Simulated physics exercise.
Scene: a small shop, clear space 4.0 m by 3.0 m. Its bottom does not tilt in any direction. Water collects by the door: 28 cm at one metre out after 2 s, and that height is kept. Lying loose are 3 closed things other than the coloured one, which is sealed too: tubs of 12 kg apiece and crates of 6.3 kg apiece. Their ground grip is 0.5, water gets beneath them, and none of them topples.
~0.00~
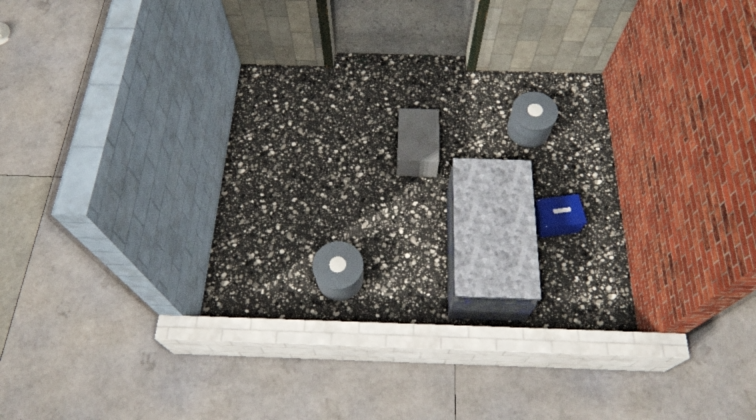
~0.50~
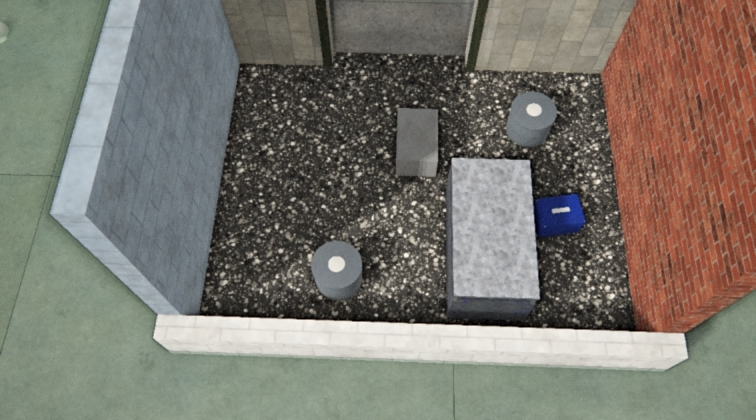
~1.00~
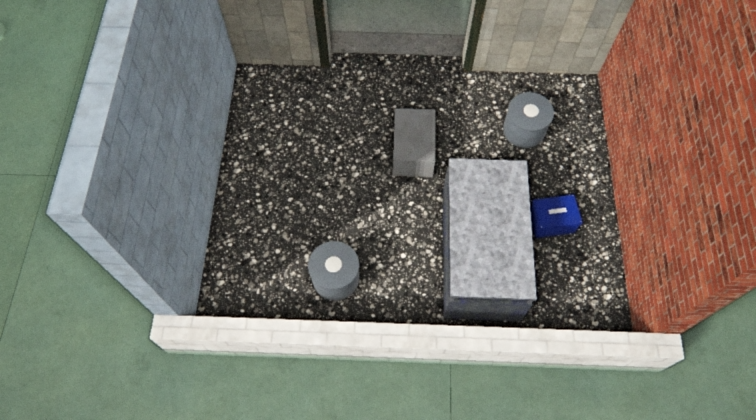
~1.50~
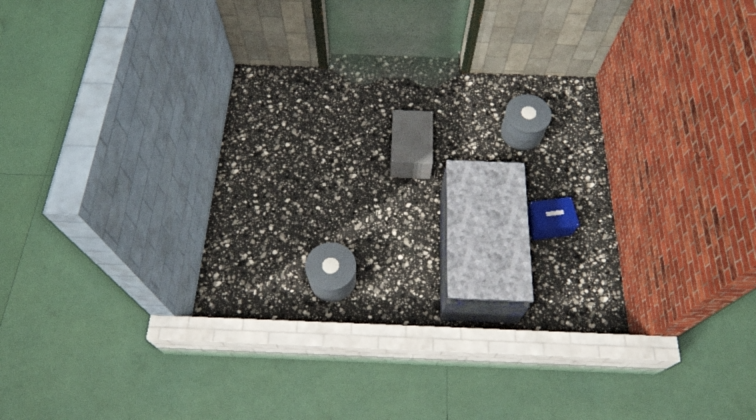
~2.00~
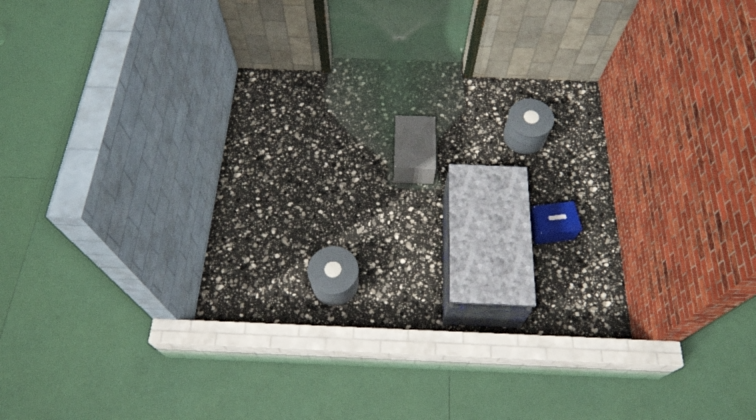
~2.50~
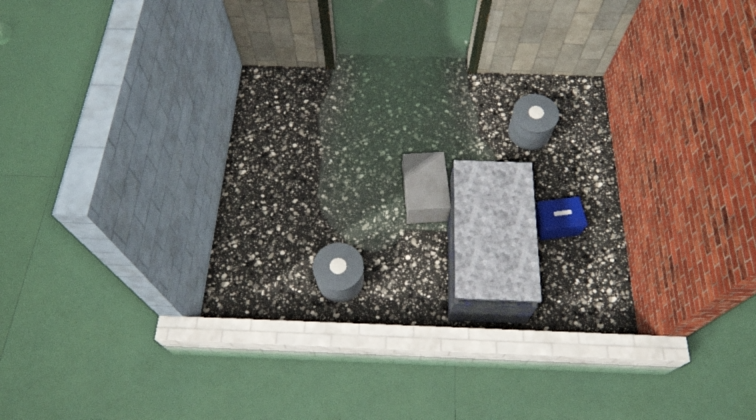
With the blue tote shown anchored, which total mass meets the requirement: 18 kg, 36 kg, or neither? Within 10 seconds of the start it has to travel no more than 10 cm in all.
The answer is only 36 kg.
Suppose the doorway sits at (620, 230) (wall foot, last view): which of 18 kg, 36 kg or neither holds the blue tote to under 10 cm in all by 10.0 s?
With that change, neither one suffices.
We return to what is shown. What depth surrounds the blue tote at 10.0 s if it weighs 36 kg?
21 cm, roughly.
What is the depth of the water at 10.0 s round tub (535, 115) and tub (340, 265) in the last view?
Depth approx. 12 cm / 22 cm.
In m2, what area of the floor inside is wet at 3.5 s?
Wet: Near 8.0 m2.
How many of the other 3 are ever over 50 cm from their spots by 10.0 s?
By my tally, 2.
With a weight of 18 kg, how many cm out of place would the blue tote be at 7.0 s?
Close to 0 centimetres.
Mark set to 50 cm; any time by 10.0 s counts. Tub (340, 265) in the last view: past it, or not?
Verdict for this one: Beyond half a metre.
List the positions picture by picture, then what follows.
The blue tote at (562, 211), on the bottom; 0.0 m2 under water; 0 of 4 have shifted, in the first picture.
The blue tote at (561, 211), on the bottom; 0.0 m2 under water; 0 of 4 have shifted, in the second picture.
The blue tote at (557, 211) rests on the ground; water covers 0.0 m2; 0 of 4 have shifted, in the third picture.
The blue tote at (555, 213), on the bottom; water covers 0.1 m2; 0 of 4 have shifted, in the fourth picture.
The blue tote at (557, 218) rests on the ground; water covers 1.1 m2; 0 of 4 have shifted, in the fifth picture.
The blue tote at (563, 213) rests on the ground; 2.8 m2 under water; 1 of 4 have shifted, in the sixth picture.
After 3.5 s the blue tote would be 0 cm from its start with 18 kg and 0 cm from its start with 36 kg; 2 cm of water round it then.
After 4.5 s the blue tote would be 0 cm from its start with 18 kg and 0 cm from its start with 36 kg; 3 cm of water round it then.
After 7.0 s the blue tote would be 0 cm from its start with 18 kg and 0 cm from its start with 36 kg; 9 cm of water round it then.
After 10.0 s the blue tote would be 60 cm from its start with 18 kg and 0 cm from its start with 36 kg; 21 cm of water round it then.
